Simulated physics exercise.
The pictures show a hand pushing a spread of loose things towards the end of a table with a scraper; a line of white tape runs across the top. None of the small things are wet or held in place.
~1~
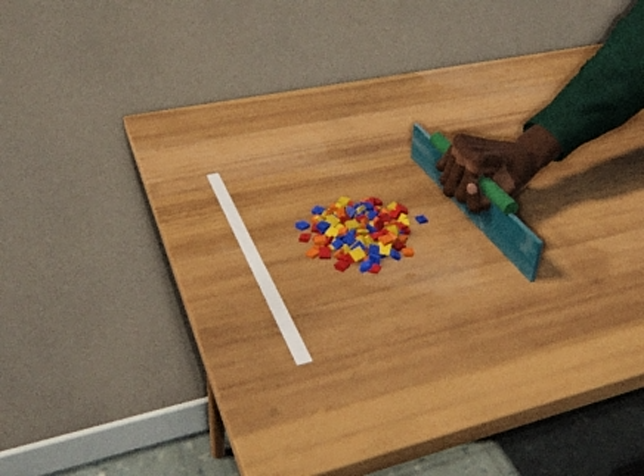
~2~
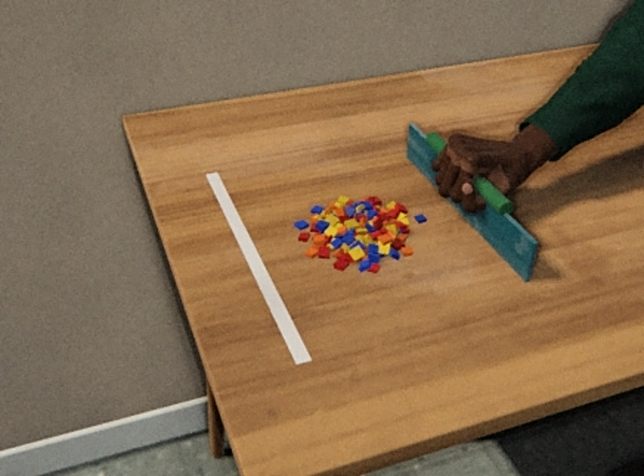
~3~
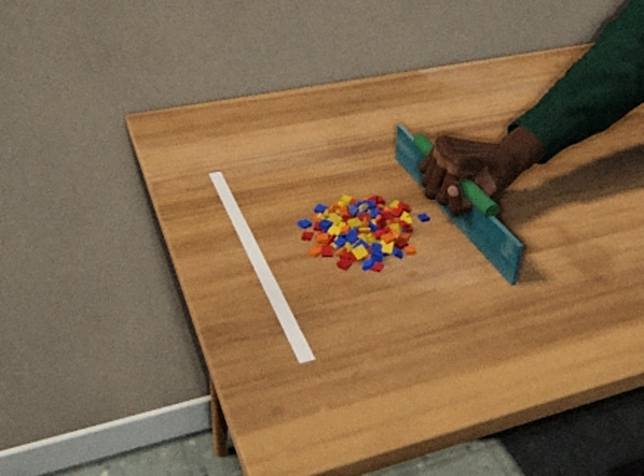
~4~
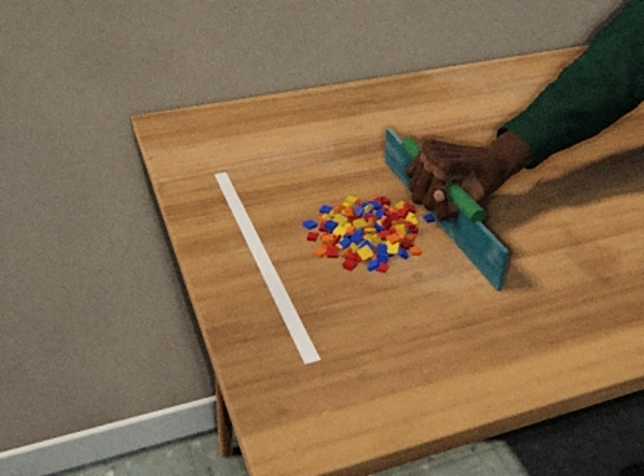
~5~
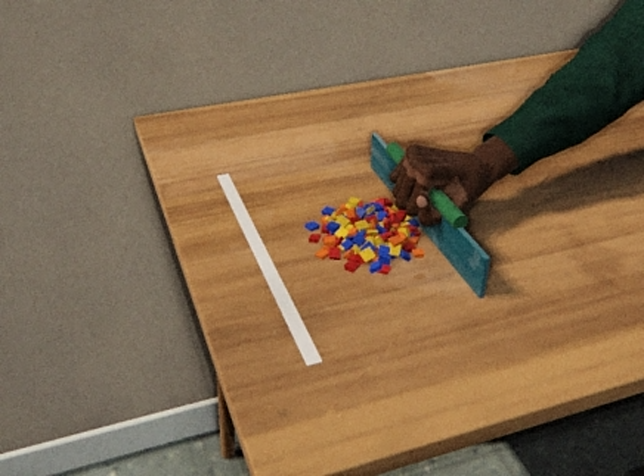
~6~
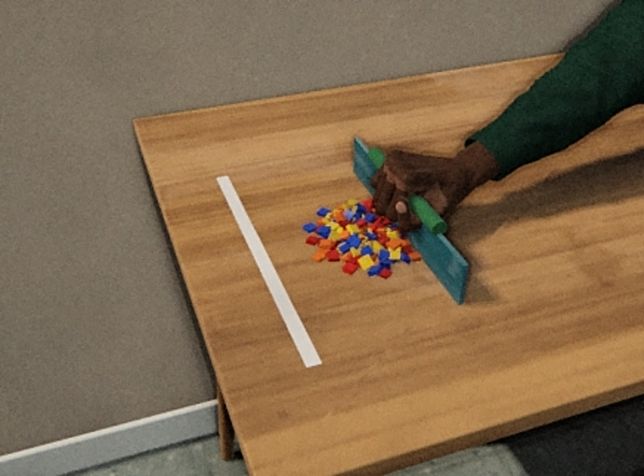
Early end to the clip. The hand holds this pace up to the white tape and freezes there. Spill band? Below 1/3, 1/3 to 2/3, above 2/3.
Below 1/3.
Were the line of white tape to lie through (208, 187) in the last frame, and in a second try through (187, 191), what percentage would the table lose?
It would be around 40 per cent the first time and around 70 per cent the second.
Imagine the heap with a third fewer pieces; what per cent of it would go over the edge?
Near 0 per cent of the pieces.
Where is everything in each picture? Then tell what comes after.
Scraper (527, 251), at rest; white tape (216, 182), about a palm's width from the edge; edge at (176, 274); the heap (359, 230), mosaic tiles, in the first frame.
Scraper (522, 251), in the second frame.
Scraper (508, 254); the heap (361, 228), in the third frame.
Scraper (493, 260), in the fourth frame.
Scraper (476, 267); the heap (369, 231), just a few pushed along, in the fifth frame.
Scraper (455, 273); white tape (226, 184); edge at (186, 277); the heap (359, 234), roughly half pushed along, in the sixth frame.
Just after the last frame, scraper still moving, near (328, 208); heap all on the table, its front near (256, 277).
A moment on, scraper stopped at the white tape; heap just a few over the edge.
Further on, scraper stopped at the white tape; heap about a tenth over the edge.
When it is over, scraper stopped at the white tape; heap about a tenth over the edge.
